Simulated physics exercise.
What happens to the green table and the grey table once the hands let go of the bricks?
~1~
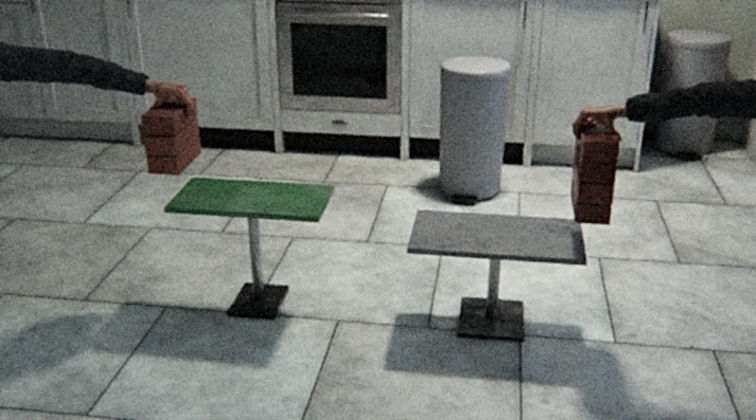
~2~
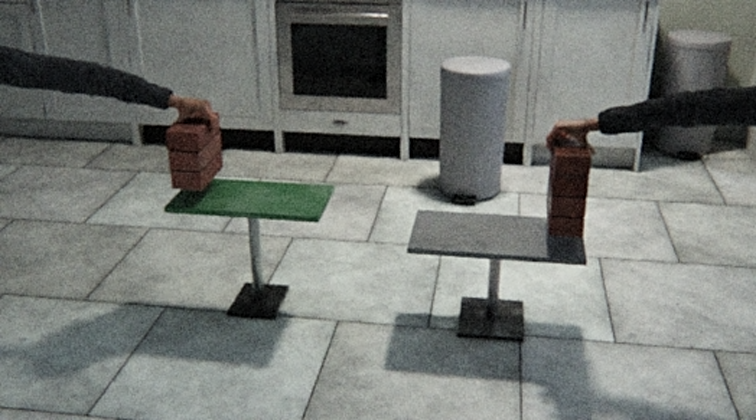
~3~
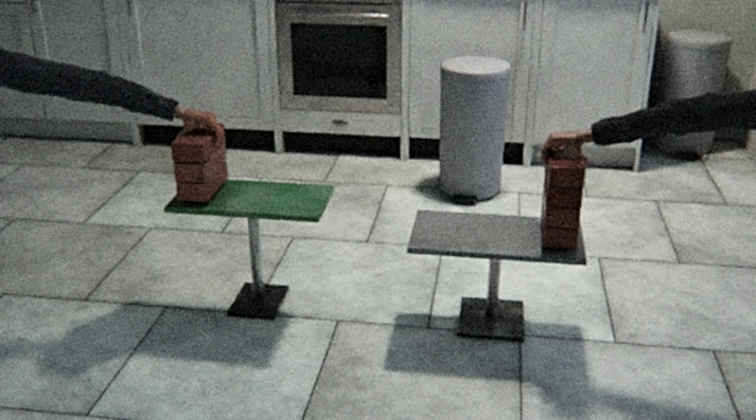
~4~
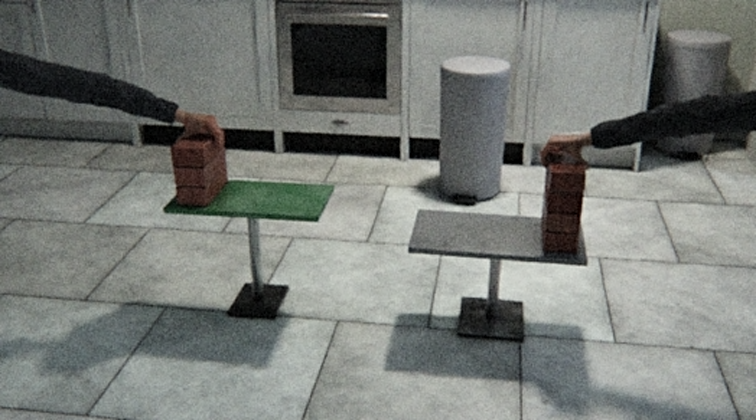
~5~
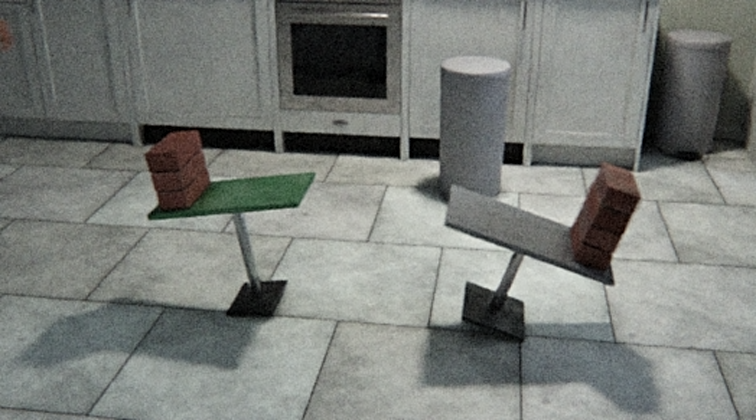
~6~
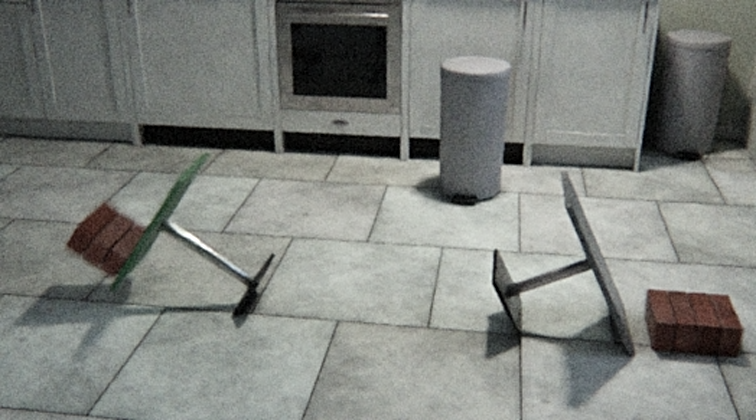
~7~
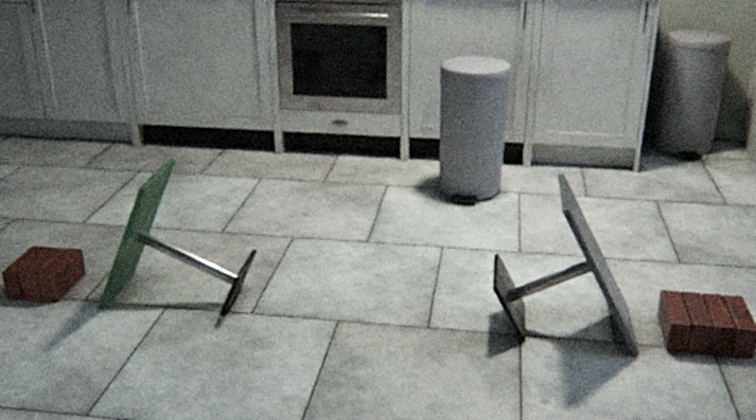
Both tables overbalance under the bricks at their outer ends. The green one tips over to the left and the grey one to the right.
